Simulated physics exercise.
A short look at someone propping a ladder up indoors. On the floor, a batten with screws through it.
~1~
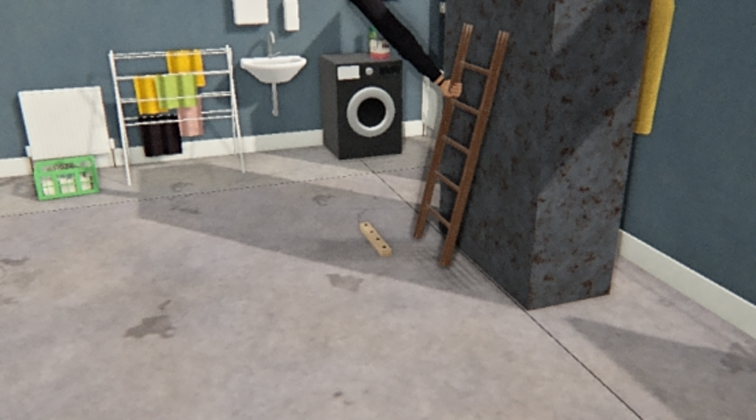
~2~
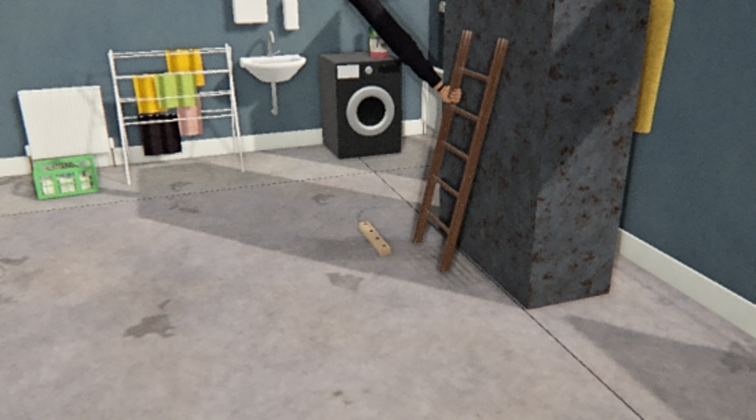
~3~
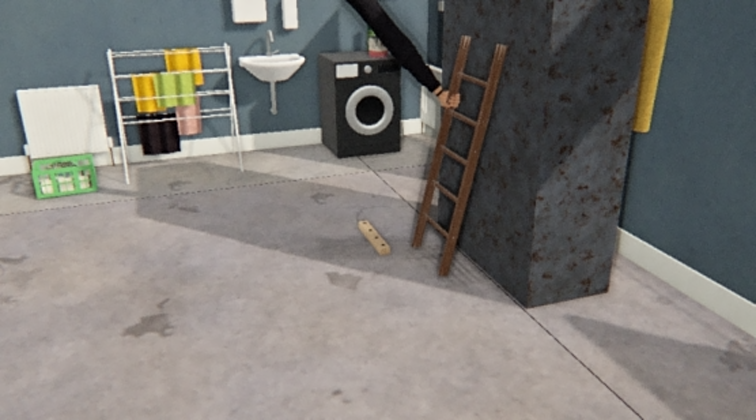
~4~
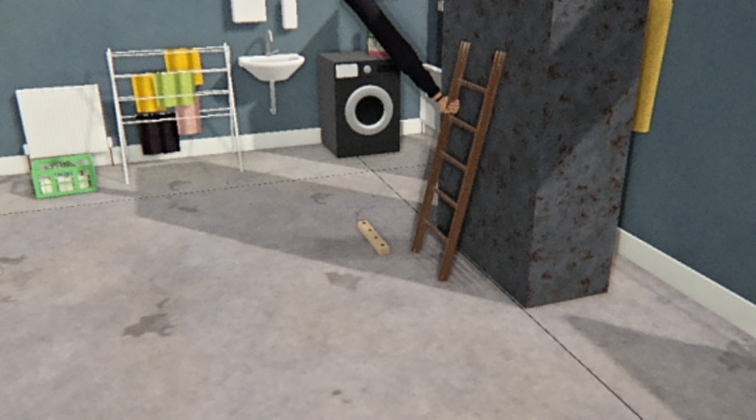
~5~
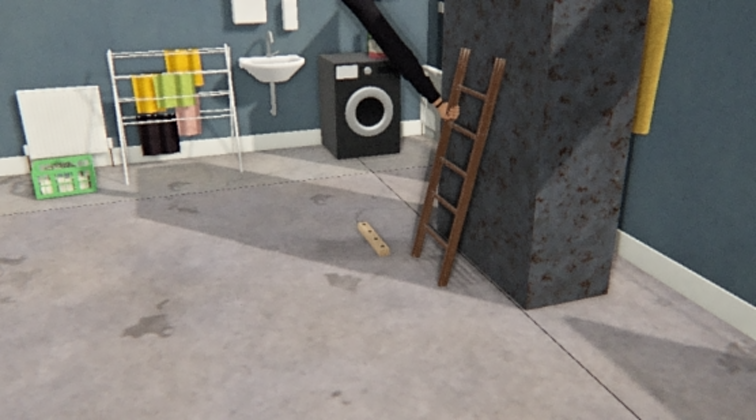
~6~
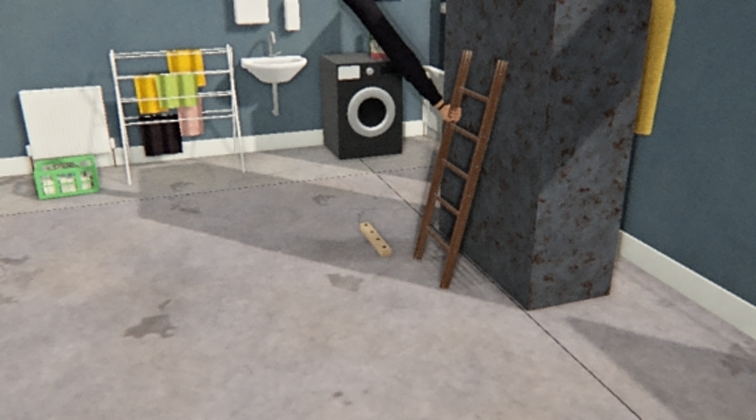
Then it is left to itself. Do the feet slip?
Here the brown ladder holds its place.
Then, 0.38 s past the last view, brown ladder at rest near (456, 170).
Finally, the brown ladder remains leaning, near (456, 170).
